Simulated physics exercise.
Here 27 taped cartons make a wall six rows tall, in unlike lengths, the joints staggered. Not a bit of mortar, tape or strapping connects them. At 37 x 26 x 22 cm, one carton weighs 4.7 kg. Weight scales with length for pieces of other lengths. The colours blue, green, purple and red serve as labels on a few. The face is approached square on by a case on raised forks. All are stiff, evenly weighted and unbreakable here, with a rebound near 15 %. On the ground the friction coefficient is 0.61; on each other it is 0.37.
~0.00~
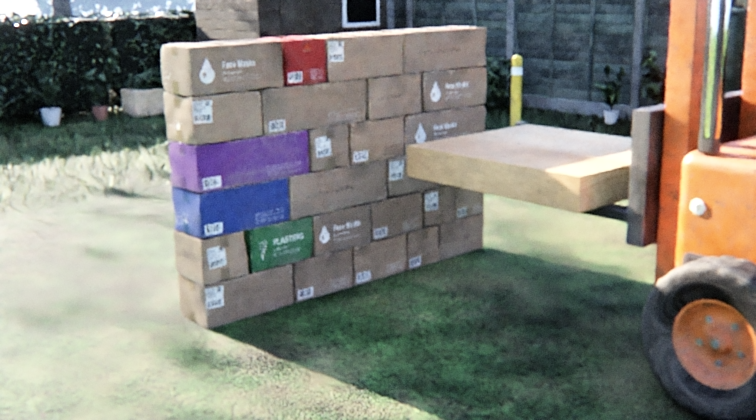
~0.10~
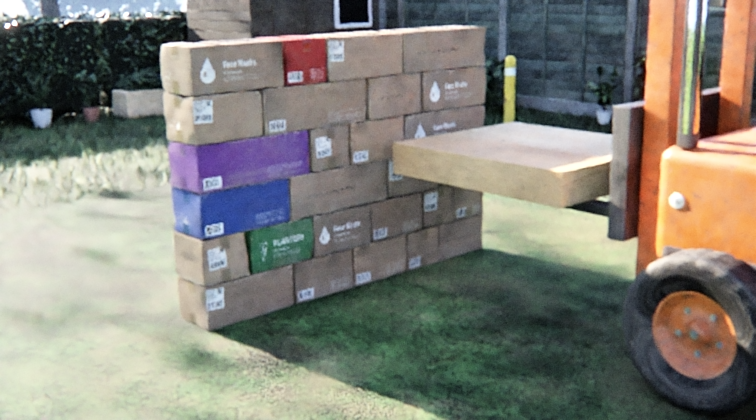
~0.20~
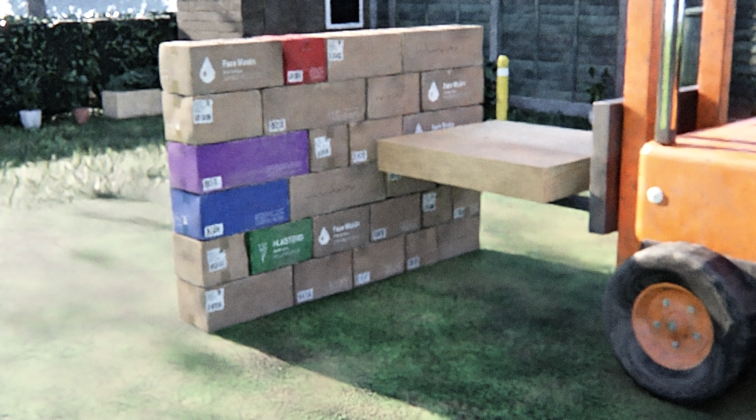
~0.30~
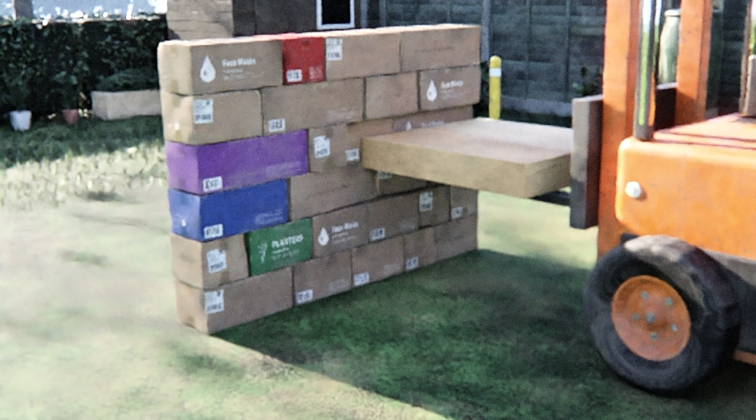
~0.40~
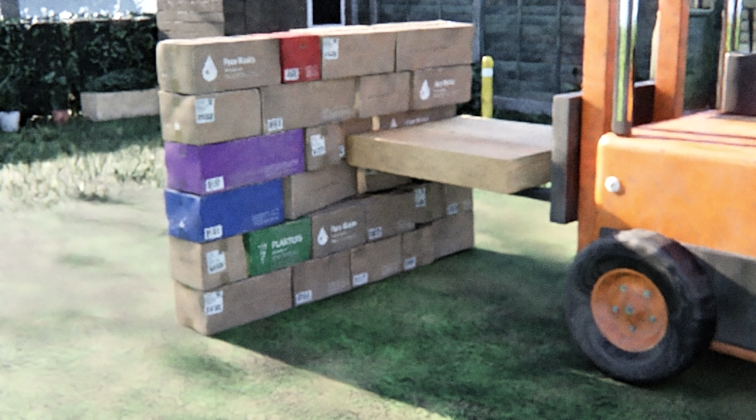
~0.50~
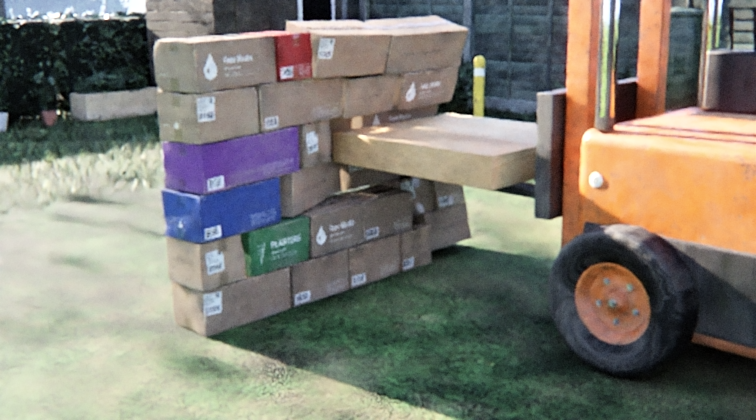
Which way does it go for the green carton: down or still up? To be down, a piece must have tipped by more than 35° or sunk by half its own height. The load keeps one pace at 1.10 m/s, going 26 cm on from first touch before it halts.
Still up.
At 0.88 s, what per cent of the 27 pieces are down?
It's 35 percent at that point.
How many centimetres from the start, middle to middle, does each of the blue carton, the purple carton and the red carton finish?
The blue one ends 10 cm from where it began, the purple one 80 cm, and the red one 190 cm.
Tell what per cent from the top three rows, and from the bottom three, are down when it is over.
Top share 100 per cent; bottom share 40 per cent.
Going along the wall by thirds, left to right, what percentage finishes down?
Left third 50 percent, middle third 60 percent, right third 90 percent.
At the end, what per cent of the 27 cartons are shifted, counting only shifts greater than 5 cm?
Fraction: 75 %.
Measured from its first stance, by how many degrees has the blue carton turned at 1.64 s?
About 0 degrees.
After 0.88 s, 9 of the 27 cartons down; green carton unmoved; red carton leaning 6°.
After 1.64 s, 18 of the 27 cartons down; green carton unmoved; red carton leaning 51°, 27 cm lower.
At rest (2.8 s), 18 of the 27 cartons down; green carton shifted 20 mm; red carton upside down; purple carton on its side. As the last picture would show them, middles, green carton near (266, 243), red carton near (61, 240).
